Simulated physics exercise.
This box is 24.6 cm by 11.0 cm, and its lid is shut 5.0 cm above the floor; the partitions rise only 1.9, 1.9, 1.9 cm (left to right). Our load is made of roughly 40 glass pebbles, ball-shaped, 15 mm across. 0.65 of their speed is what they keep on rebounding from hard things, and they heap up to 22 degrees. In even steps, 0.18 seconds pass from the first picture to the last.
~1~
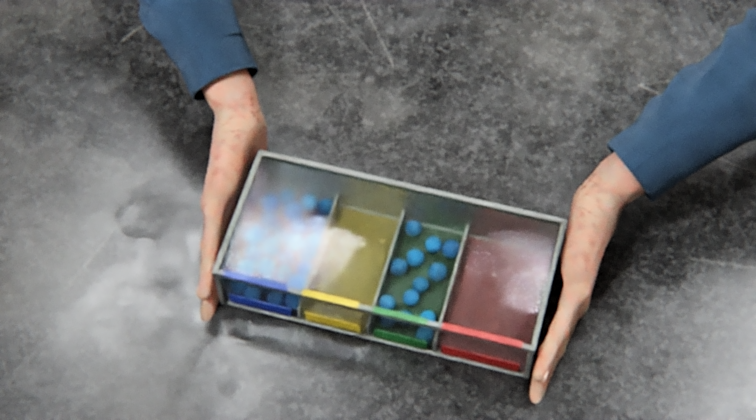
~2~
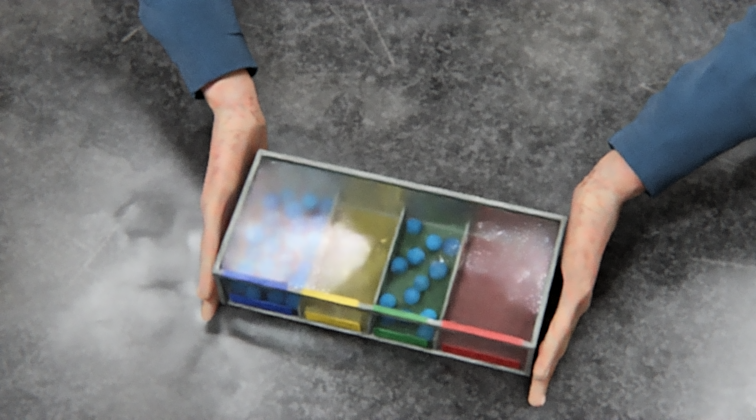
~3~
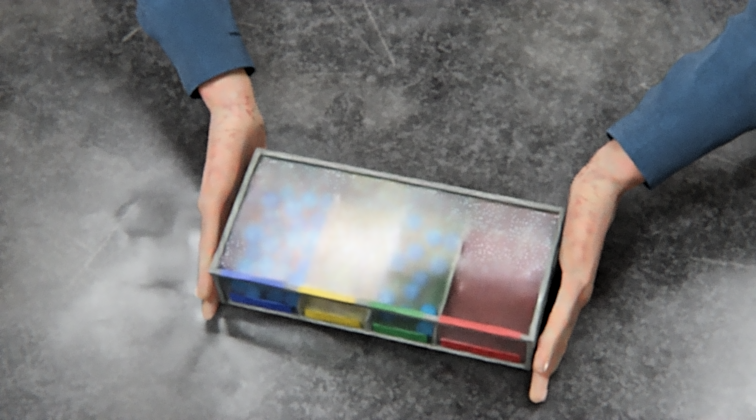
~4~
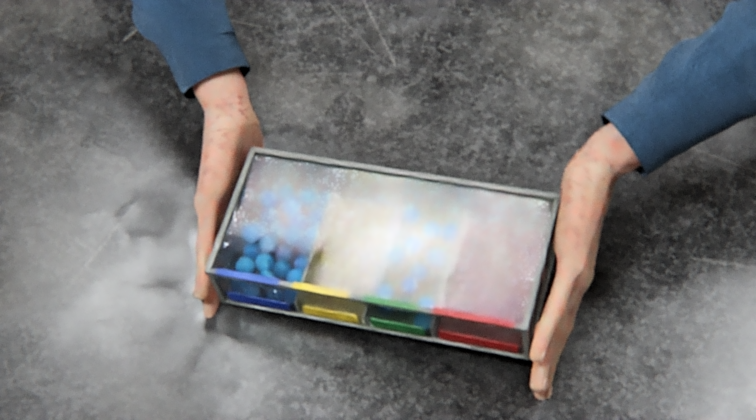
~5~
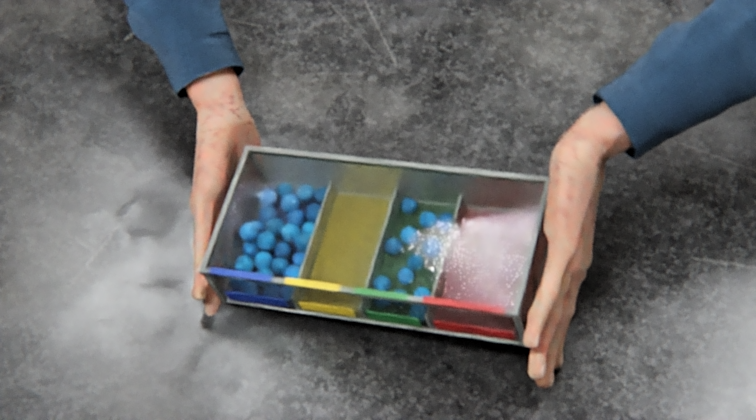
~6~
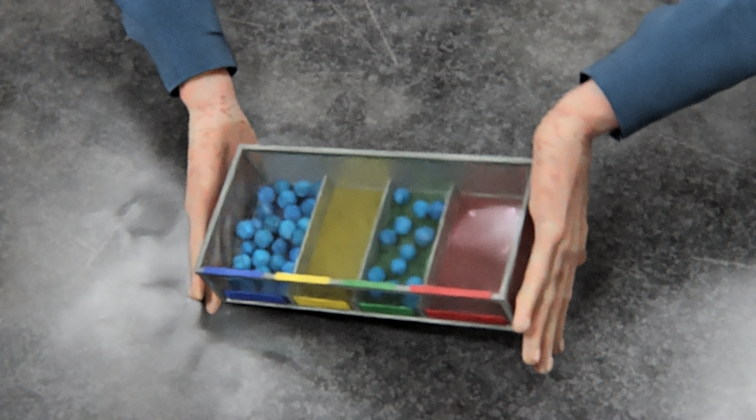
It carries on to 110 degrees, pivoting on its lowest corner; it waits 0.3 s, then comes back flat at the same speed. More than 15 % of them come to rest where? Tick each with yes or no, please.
Red - no; blue - yes; green - no; yellow - no.
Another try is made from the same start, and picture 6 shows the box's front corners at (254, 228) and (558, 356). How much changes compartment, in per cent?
I'd put it at about 95 per cent.
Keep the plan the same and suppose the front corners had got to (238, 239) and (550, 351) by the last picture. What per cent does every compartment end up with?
Final shares, in per cent - red: 100, blue: 0, green: 0, yellow: 0.
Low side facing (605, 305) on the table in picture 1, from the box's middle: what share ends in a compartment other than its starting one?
Estimate: Near 100 per cent.
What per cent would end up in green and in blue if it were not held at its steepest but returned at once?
Green 0; blue 100.
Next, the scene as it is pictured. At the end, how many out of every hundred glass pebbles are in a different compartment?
30 per cent, roughly.
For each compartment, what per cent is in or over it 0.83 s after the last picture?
Red = 0, blue = 100, green = 0, yellow = 0 (percent).
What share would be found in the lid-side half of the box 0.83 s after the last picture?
About 80 per cent.
Then, 0.83 s after the last picture, tilt 110 degrees; blue 100 %.
Then, 1.38 s after the last picture, tilt 59 degrees; blue 100 %.
Then, 1.99 s after the last picture, tilt 0 degrees; blue 100 %.
In the end, red 0 %, blue 100 %, green 0 %, yellow 0 %.
